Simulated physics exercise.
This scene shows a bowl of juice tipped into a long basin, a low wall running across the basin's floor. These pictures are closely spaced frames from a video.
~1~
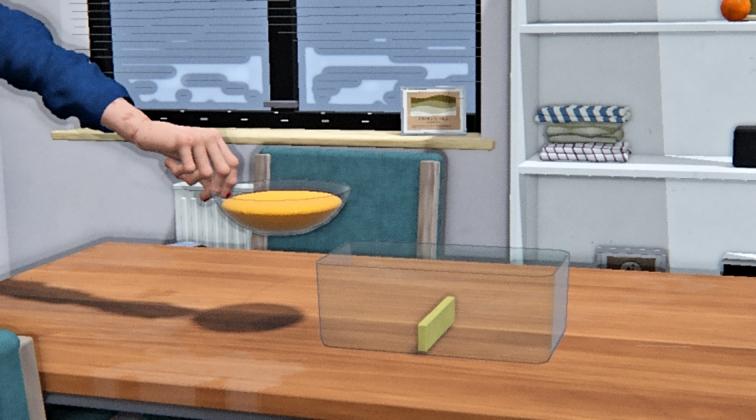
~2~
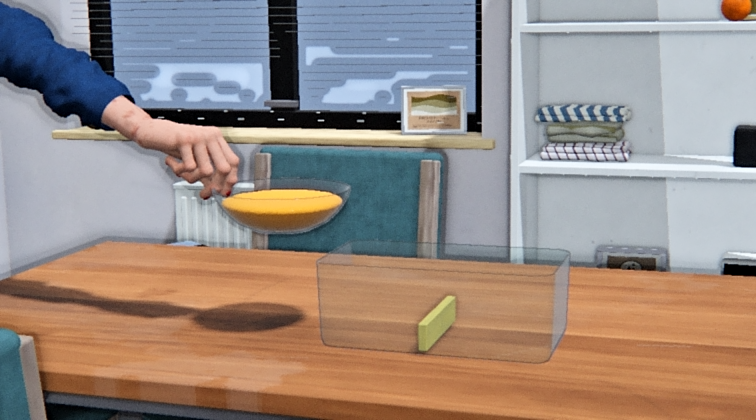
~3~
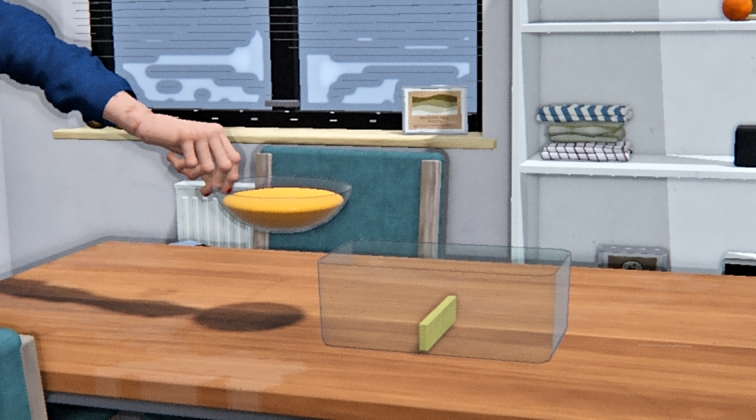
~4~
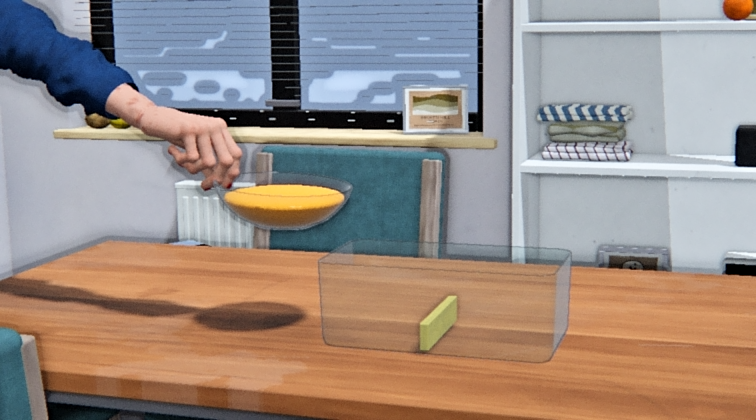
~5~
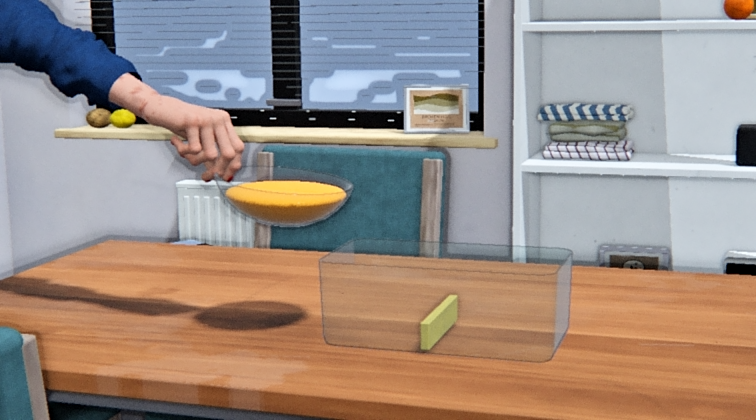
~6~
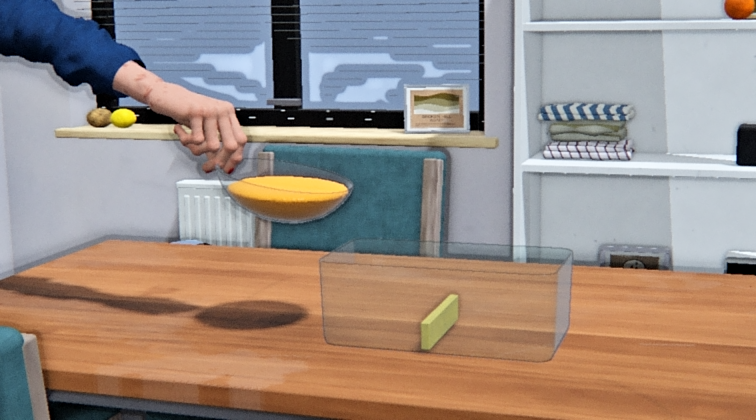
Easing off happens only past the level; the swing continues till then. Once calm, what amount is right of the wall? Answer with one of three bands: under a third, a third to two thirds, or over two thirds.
Under a third.
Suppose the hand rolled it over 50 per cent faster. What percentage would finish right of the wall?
Roughly 25 per cent ends up there.
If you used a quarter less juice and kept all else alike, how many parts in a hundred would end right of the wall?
Roughly 5 in a hundred.
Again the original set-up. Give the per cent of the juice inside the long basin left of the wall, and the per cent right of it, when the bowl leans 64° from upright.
The left part holds around 30 percent, the right part 0 percent.
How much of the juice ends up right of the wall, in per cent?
Near 10 %.
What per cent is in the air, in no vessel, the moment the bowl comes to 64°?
Near 45 parts in a hundred.
A moment on, the bowl is tipped part way and 27 per cent is still to pour, 30 is left of the wall and 0 right of it.
Next, the bowl is tipped on its side and 0 per cent is still to pour, 93 is left of the wall and 5 right of it.
Then the bowl is tipped right over and 0 per cent is still to pour, 89 is left of the wall and 10 right of it.
Later the bowl is tipped right over and 0 per cent is still to pour, 89 is left of the wall and 10 right of it.
In the end 89 per cent lies left of the wall, 10 right of it and 1 outside.
